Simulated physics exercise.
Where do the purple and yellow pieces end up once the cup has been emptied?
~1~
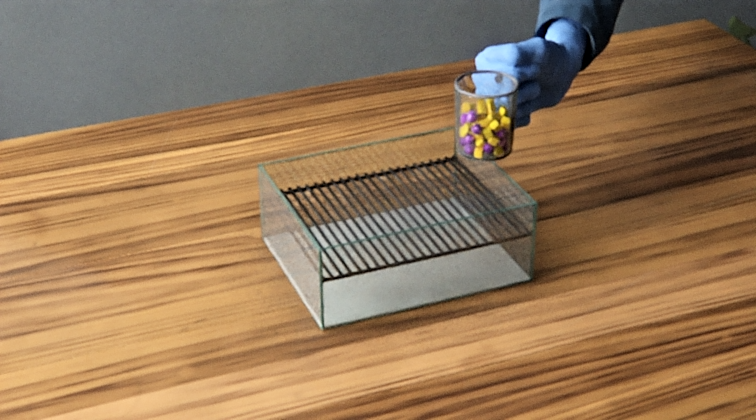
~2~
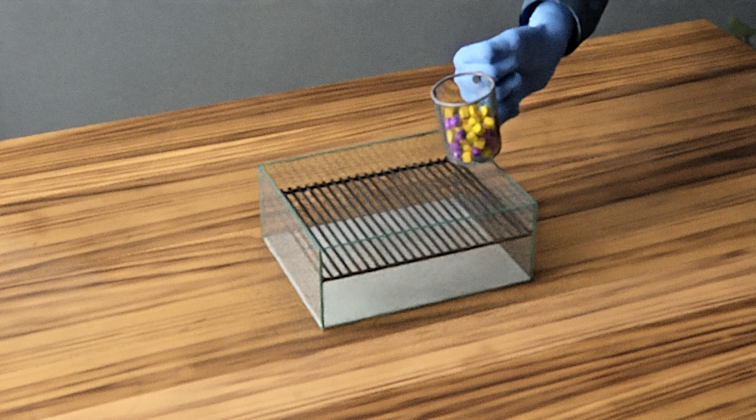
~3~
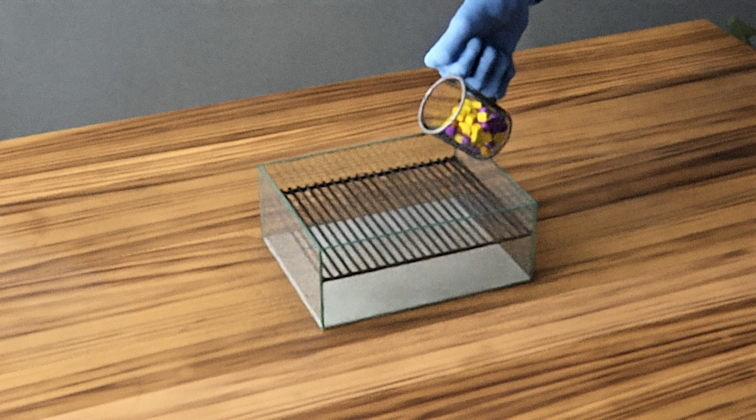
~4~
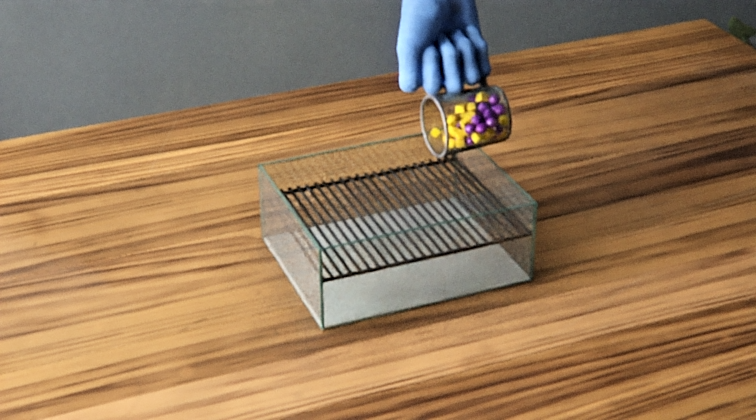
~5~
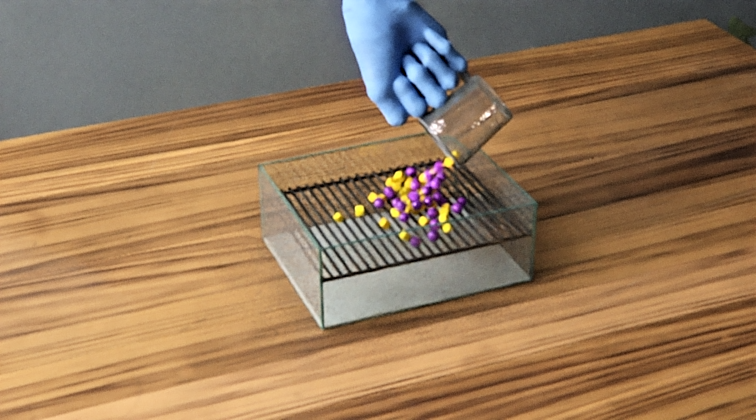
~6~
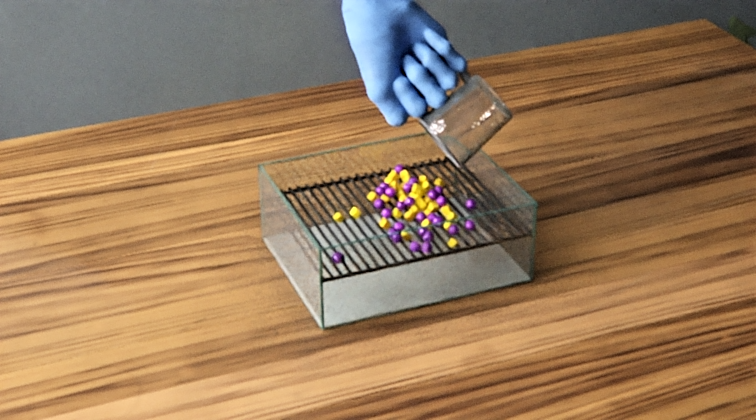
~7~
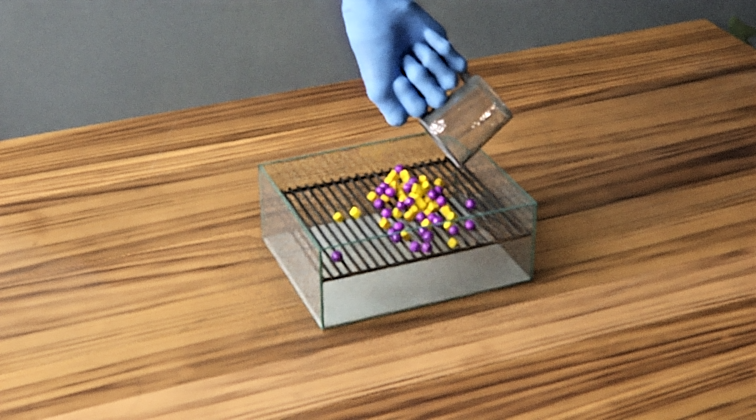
Both the purple and the yellow pieces stay on top of the wires, and none of either colour reaches the bottom of the box.
